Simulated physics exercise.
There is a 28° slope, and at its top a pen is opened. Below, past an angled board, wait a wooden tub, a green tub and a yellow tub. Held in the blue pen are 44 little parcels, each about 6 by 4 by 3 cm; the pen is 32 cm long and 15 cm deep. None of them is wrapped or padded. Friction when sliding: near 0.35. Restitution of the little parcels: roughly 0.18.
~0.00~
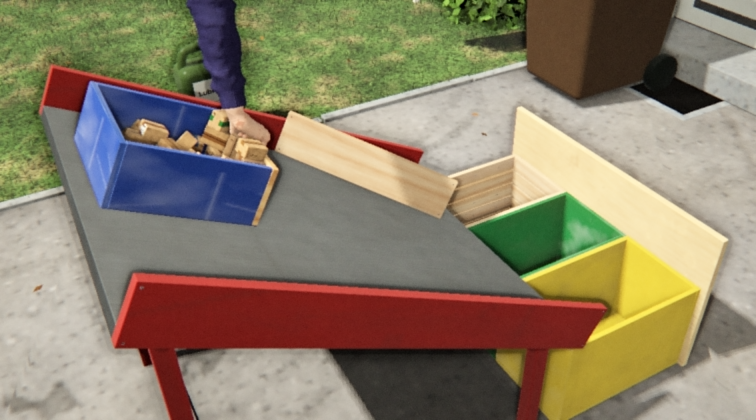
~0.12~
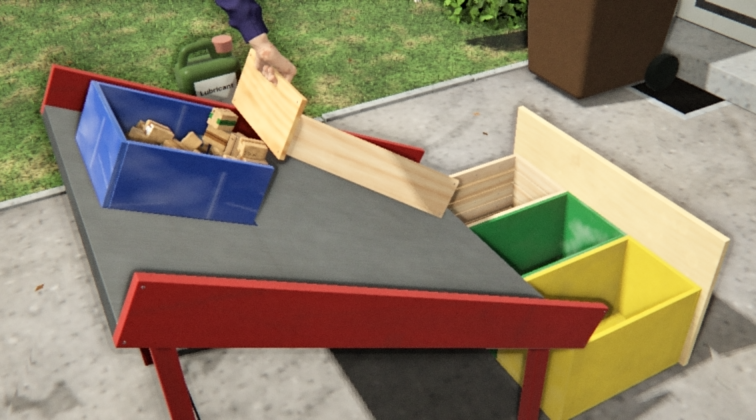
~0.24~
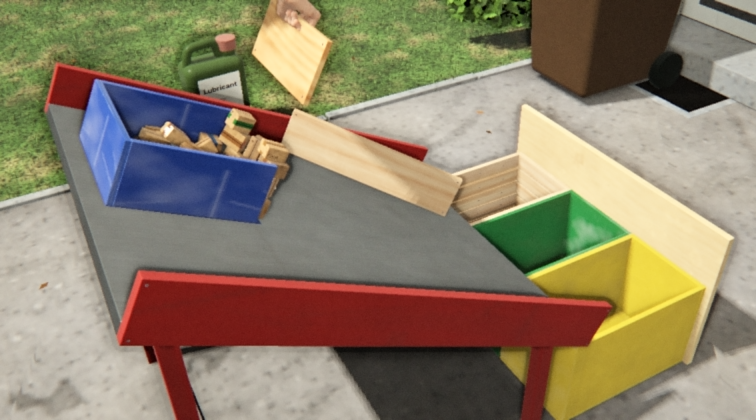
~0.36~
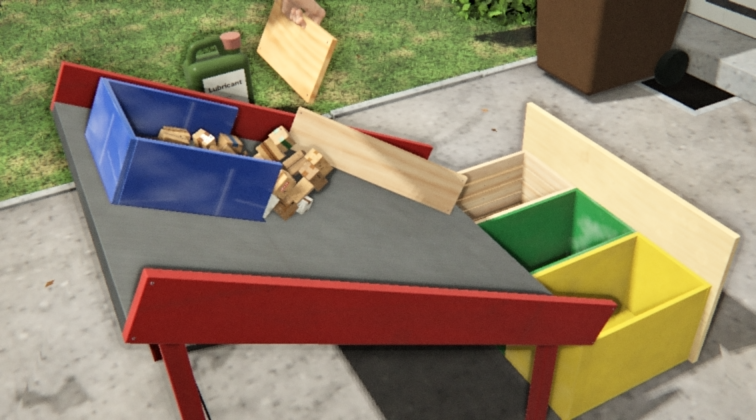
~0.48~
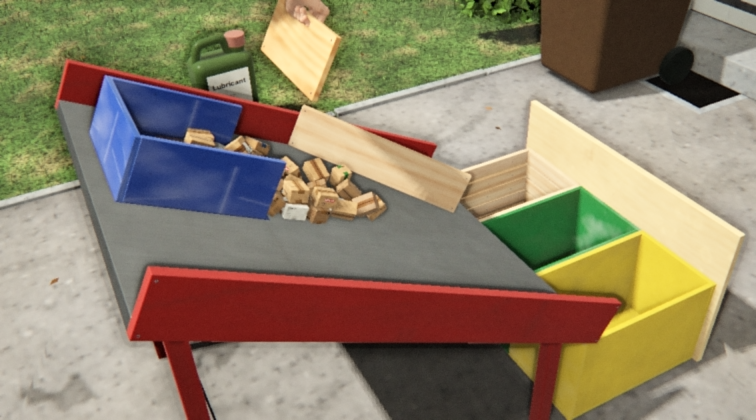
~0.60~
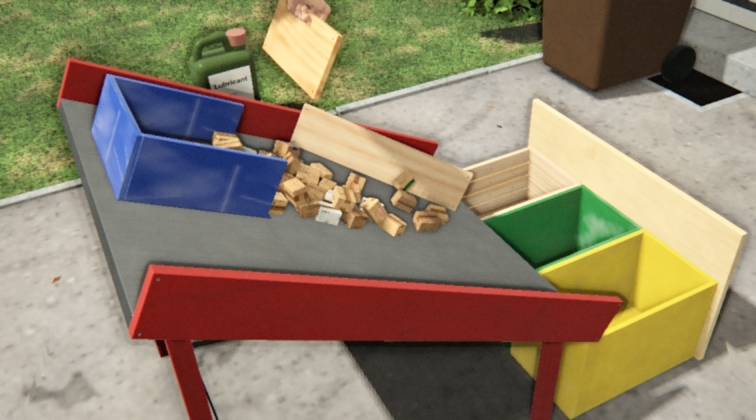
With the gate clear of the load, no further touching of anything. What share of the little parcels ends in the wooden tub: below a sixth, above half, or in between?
Expect below a sixth of the load in the wooden tub.
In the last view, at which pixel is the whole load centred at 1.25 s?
Load centre: About (502, 229).
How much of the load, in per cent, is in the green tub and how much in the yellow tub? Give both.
My estimate is some 100 per cent, then some 0 per cent.
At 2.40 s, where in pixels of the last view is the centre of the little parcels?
The centre sits near (570, 284).
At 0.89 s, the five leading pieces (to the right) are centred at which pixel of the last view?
I'd put them at about (540, 249).
After 0.89 s, 1 still in the blue pen, 3 in the green tub, 38 on the slope and 2 in the air.
After 1.25 s, 21 in the green tub, 21 on the slope and 2 in the air.
After 1.75 s, 39 in the green tub, 1 in the yellow tub, 3 on the slope and 1 in the air.
Outcome (at 2.40 s), 43 in the green tub and 1 in the yellow tub. Asked share, 0 of 44, 0 per cent.
